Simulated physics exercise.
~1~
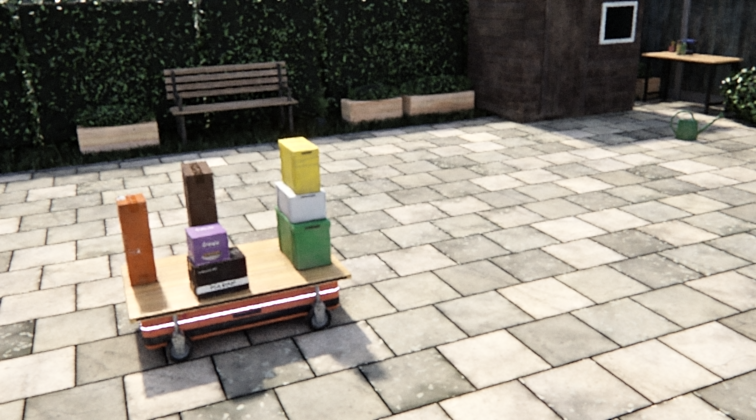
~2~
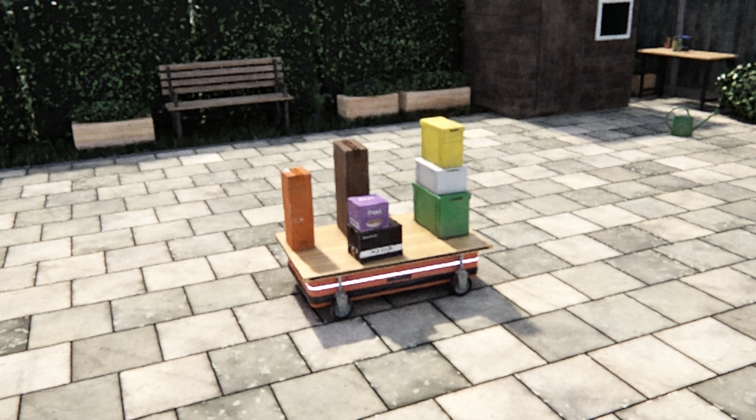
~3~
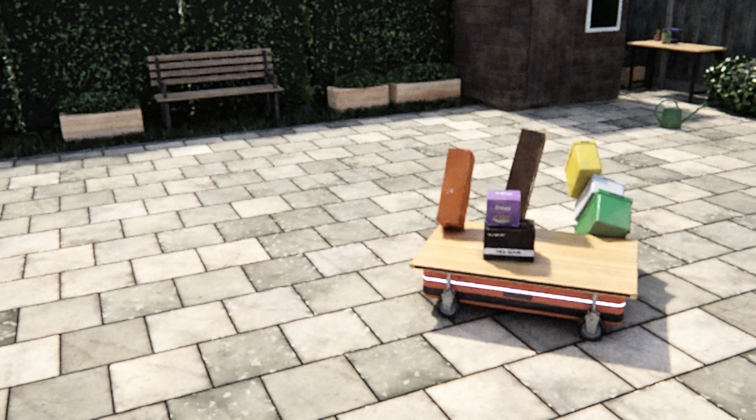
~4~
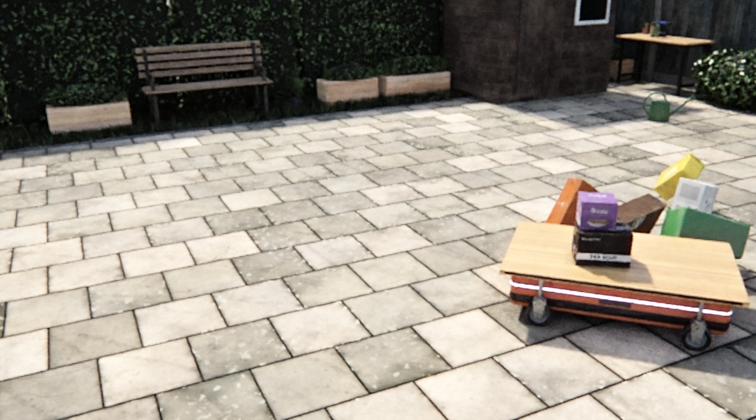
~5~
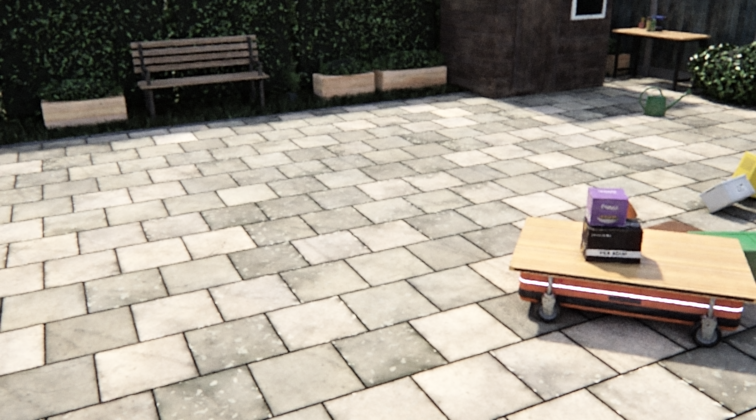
A wheeled cart curves across a patio, spilling five boxes while purple and black ones stay.
